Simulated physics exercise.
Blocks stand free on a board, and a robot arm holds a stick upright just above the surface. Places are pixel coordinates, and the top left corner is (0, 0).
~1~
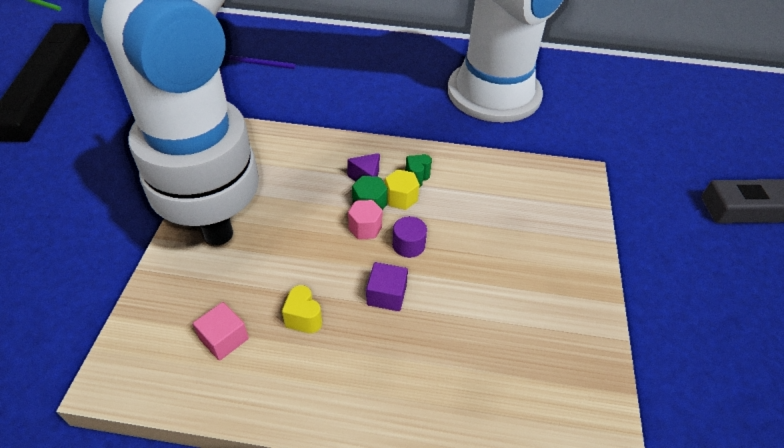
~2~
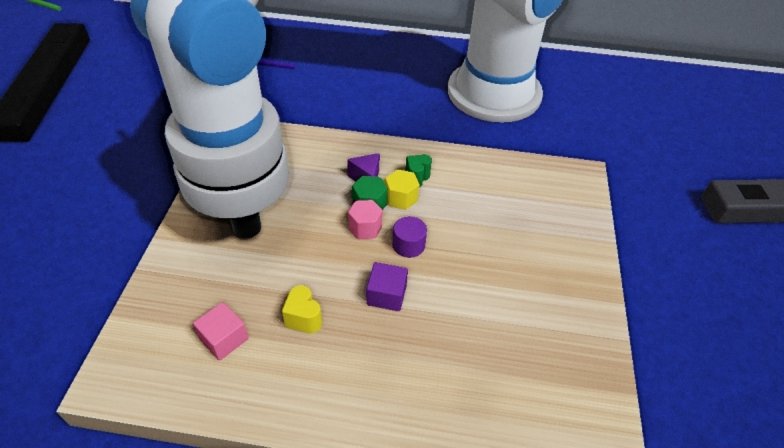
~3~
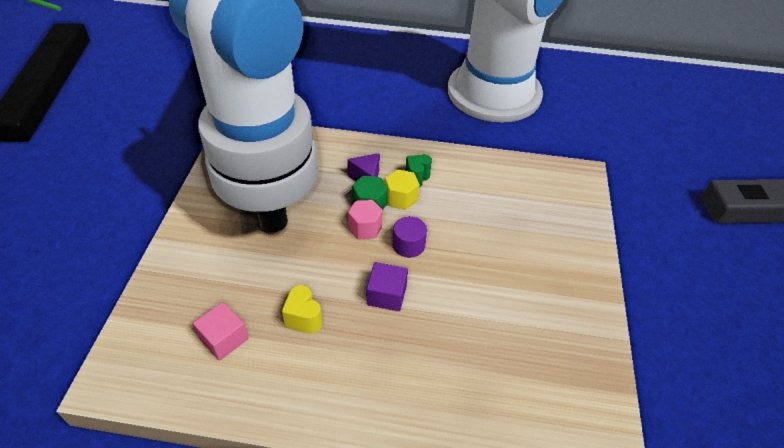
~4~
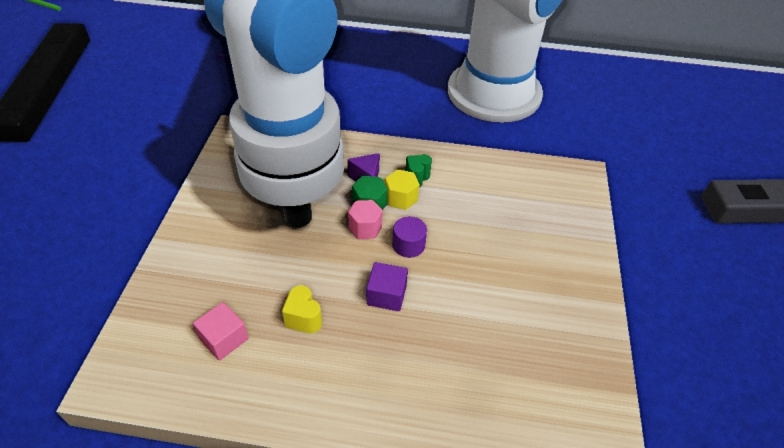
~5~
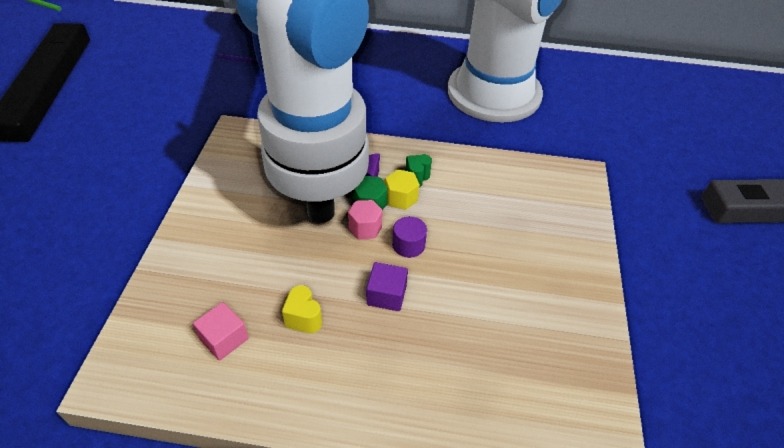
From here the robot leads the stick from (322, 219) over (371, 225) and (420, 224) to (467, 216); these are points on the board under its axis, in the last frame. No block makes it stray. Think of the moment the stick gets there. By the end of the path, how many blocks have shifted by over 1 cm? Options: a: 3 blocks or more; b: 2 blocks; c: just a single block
b (2 blocks)
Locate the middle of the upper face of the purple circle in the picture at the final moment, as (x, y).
When the path ends, it will be at (458, 251).
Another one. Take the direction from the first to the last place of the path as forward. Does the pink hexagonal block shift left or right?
Taking start-to-end as forward, the block's sideways shift goes to the right.
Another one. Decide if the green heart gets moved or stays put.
Stays where it is.
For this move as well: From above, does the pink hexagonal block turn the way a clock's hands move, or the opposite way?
From above, it turns clockwise.
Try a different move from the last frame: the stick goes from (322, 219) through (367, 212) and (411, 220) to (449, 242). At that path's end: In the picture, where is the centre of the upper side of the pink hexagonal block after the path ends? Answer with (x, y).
(384, 218)
On the path given first. One third of the way, stick at (371, 220); pink hexagonal block at (400, 217); purple circle at (425, 233).
Two thirds of the way, stick at (421, 219); pink hexagonal block at (446, 224), turned 50° clockwise; purple circle at (456, 248).
At the end, stick at (468, 211); pink hexagonal block at (462, 224), turned 100° clockwise; green hexagonal block still; purple circle at (458, 251); green heart still.
